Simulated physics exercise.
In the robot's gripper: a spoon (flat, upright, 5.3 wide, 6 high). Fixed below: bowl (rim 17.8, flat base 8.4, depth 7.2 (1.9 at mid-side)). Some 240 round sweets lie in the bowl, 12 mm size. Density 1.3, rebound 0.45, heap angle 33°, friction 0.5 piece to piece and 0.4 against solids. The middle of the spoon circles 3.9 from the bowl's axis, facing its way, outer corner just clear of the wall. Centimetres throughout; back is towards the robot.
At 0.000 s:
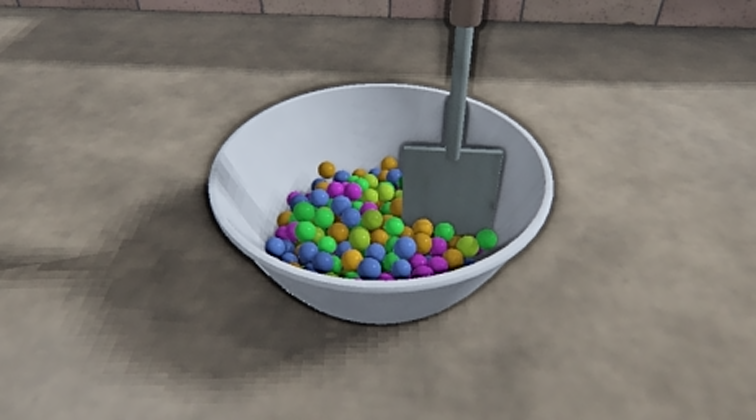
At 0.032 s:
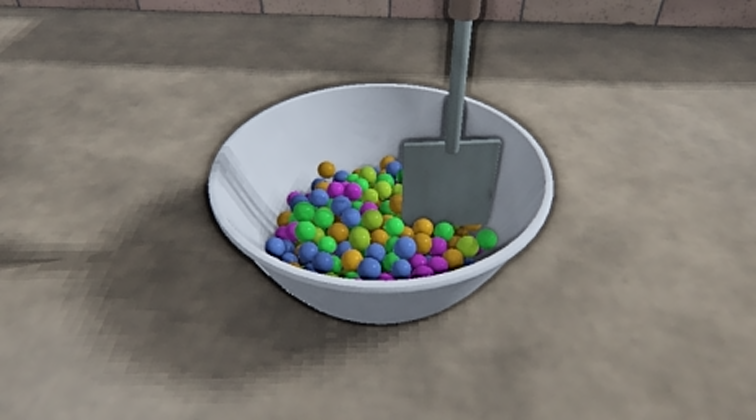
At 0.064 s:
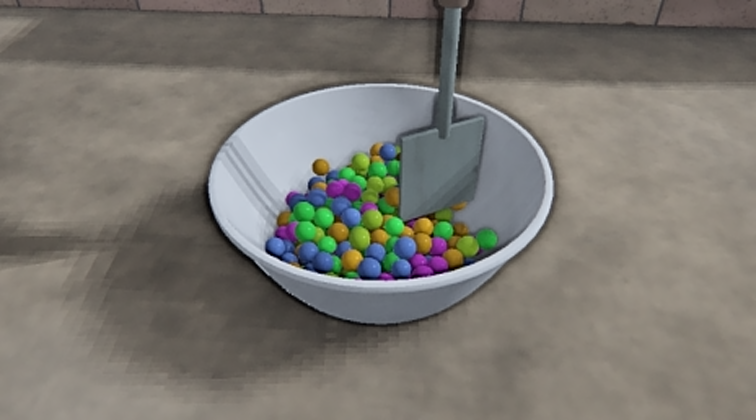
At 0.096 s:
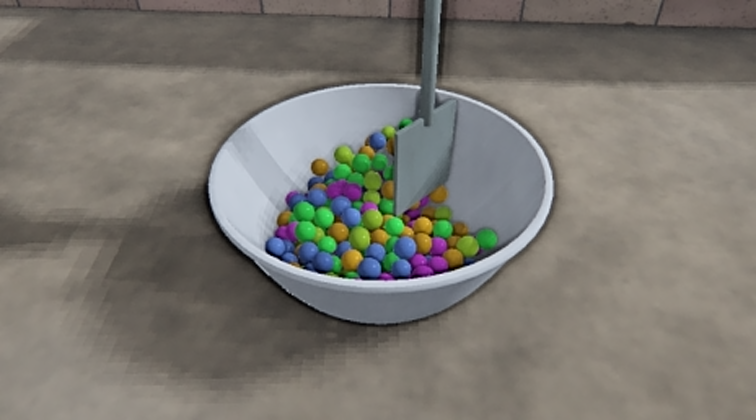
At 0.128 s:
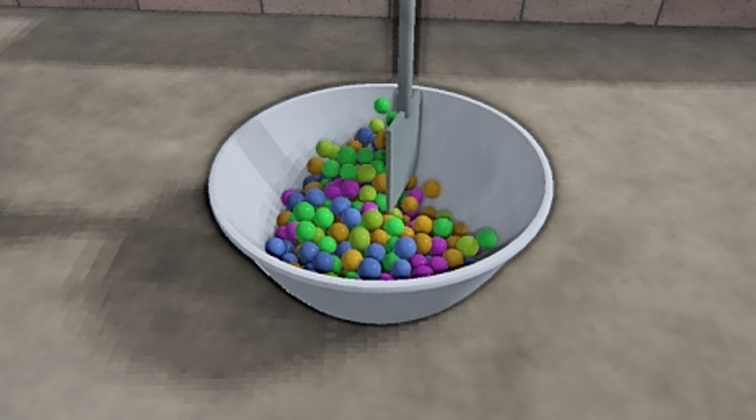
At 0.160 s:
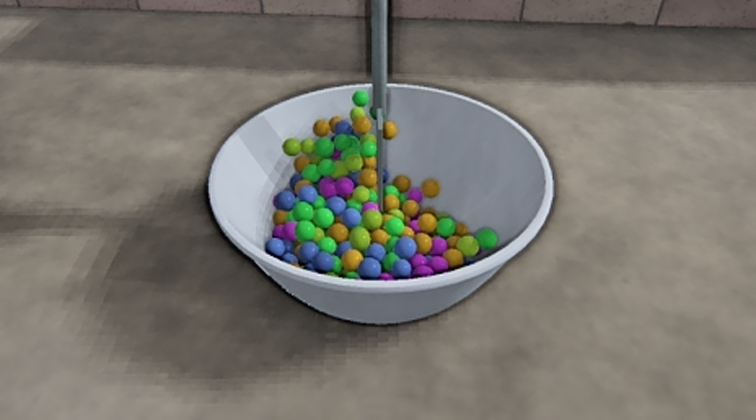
On a stone surface by a tiled wall, a flat metal spoon sweeping leftward around a white bowl, pushing colourful balls into a heap.
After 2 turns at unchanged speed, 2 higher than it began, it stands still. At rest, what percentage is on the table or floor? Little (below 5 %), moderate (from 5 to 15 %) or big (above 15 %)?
Answer: Moderate; from 5 to 15 % of the round sweets finish on the table or floor.
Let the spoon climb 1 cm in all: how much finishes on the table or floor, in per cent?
About 10 per cent.
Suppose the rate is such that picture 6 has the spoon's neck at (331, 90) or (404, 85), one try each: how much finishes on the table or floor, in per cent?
Some 20 and 5 per cent.
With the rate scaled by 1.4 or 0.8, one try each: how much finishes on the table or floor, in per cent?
About 20 and 5 per cent.
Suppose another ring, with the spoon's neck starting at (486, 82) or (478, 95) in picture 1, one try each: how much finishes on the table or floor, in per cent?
Some 0 and 0 per cent.
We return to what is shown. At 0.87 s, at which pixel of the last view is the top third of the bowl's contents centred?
Near (346, 234).
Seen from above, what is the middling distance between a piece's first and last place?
Roughly 4 cm.
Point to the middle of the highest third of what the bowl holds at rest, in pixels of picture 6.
Near (386, 233).
After 0.52 s, 340° round, highest piece 8 above the table; 227 in the bowl, 9 on the table or floor, 6 in flight or on the tool.
After 0.87 s, 224° round, highest piece 7 above the table; 222 in the bowl, 20 on the table or floor.
After 1.25 s, 0° round, highest piece 5 above the table; 222 in the bowl, 20 on the table or floor.
After 1.95 s, 0° round, highest piece 5 above the table; 222 in the bowl, 20 on the table or floor.
In the end, 222 in the bowl, 20 on the table or floor. That is 8 % on the table or floor.
